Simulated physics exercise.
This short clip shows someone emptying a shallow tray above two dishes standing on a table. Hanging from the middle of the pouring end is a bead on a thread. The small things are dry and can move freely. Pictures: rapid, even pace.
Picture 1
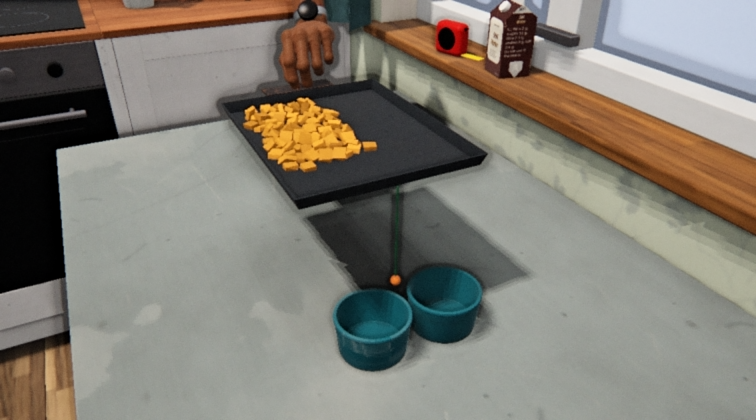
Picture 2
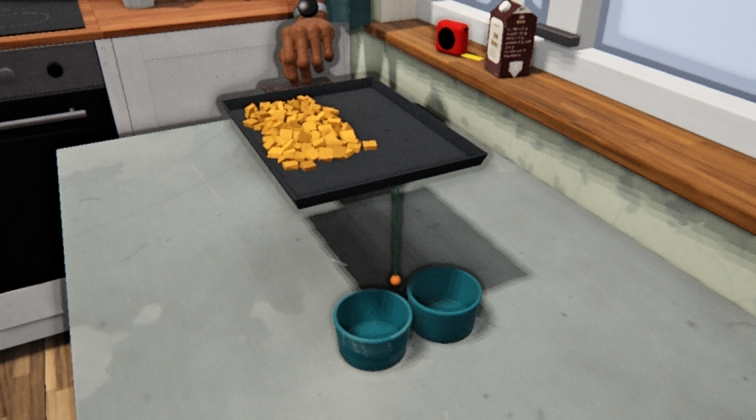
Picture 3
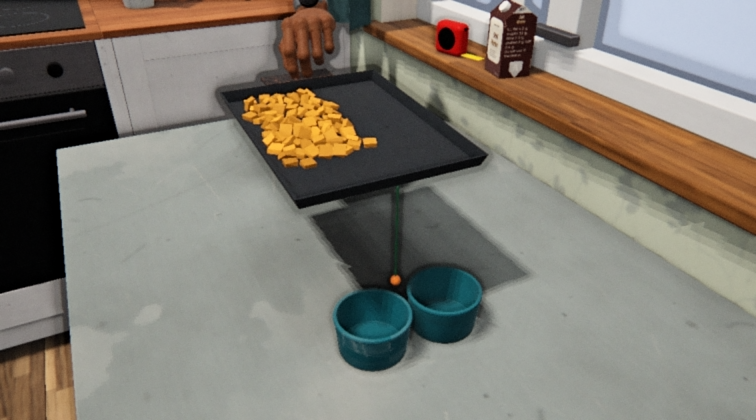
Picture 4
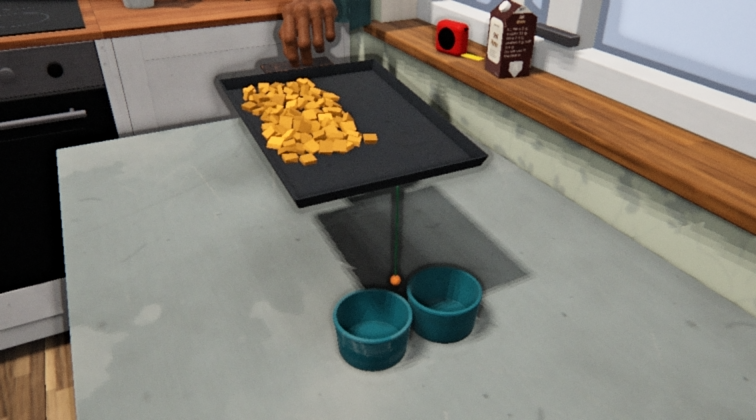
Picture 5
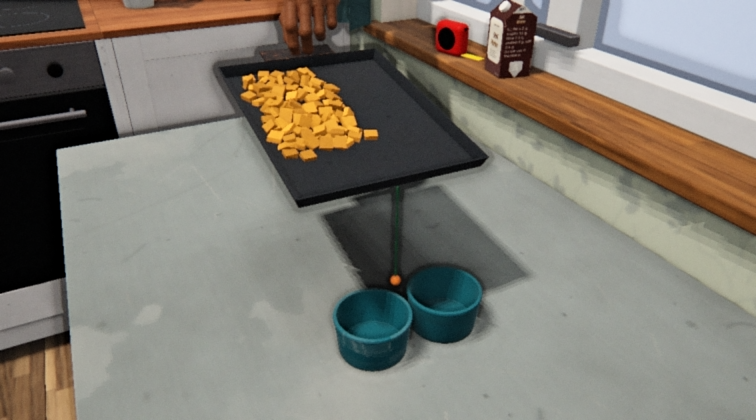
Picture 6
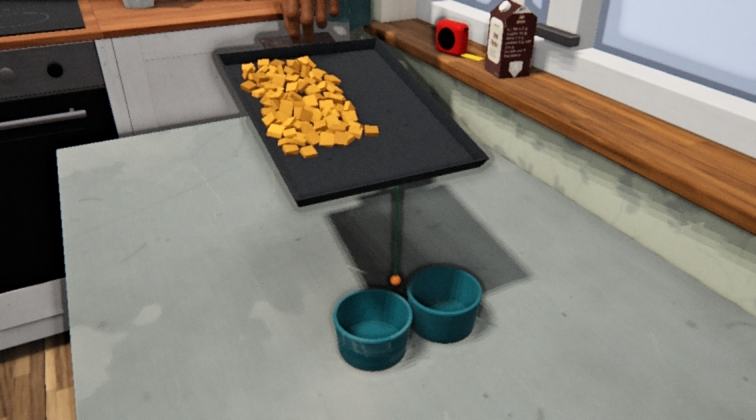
A dark shallow tray holding a heap of small orange-yellow pieces starts out nearly level above a grey table, with two teal dishes below its near end. Its far end then rises steadily and slightly, tilting the tray toward the dishes, while the pieces stay heaped toward the far left.
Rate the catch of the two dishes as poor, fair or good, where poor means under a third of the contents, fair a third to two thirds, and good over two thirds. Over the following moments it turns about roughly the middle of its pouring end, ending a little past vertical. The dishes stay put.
The catch is fair.
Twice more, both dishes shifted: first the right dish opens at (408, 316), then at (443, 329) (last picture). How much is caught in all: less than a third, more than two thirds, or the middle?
Trial 1 - the middle third. Trial 2 - in the middle band.
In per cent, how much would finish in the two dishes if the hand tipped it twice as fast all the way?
Roughly 10 percent.
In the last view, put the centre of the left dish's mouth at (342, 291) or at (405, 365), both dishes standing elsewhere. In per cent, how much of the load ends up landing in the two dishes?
First position: Some 0 %; second position: Some 10 %.
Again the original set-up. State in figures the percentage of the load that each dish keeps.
The left dish ends up with around 20 percent of the load, the right dish with around 30 percent.
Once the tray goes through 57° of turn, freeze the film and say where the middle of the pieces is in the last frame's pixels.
(390, 175).
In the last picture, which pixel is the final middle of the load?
Near (435, 340).
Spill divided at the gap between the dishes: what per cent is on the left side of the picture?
About 30 %.
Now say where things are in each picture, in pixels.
In the first frame, corners of the pouring end at (298, 196) and (481, 152), level; middle of the load at (295, 127), small crackers; left dish at (390, 351); right dish at (463, 324); bead on its thread at (395, 280).
In the second frame, corners of the pouring end at (298, 196) and (482, 153), level; middle of the load at (295, 125).
In the third frame, corners of the pouring end at (299, 196) and (482, 153), tipped barely, level across its low end; middle of the load at (295, 120).
In the fourth frame, corners of the pouring end at (299, 196) and (482, 154), tipped a little, level across its low end; middle of the load at (295, 113).
In the fifth frame, corners of the pouring end at (299, 195) and (483, 155), tipped a little, level across its low end; middle of the load at (295, 105).
In the sixth frame, corners of the pouring end at (300, 195) and (483, 156), tipped a little, level across its low end; middle of the load at (296, 97); left dish at (390, 351); right dish at (463, 324).
Soon after the last picture, tray tipped steeply; most on the tray; a stray few outside both; about a quarter in the air.
A little later, tray tipped right over; about a third on the tray; a small part in the left dish; a small part in the right dish; about a quarter outside both; a small part in the air.
Later still, tray tipped past a quarter turn; about a quarter in the left dish; about a quarter in the right dish; about half outside both.
At rest, tray tipped past a quarter turn; about a quarter in the left dish; about a quarter in the right dish; about half outside both.
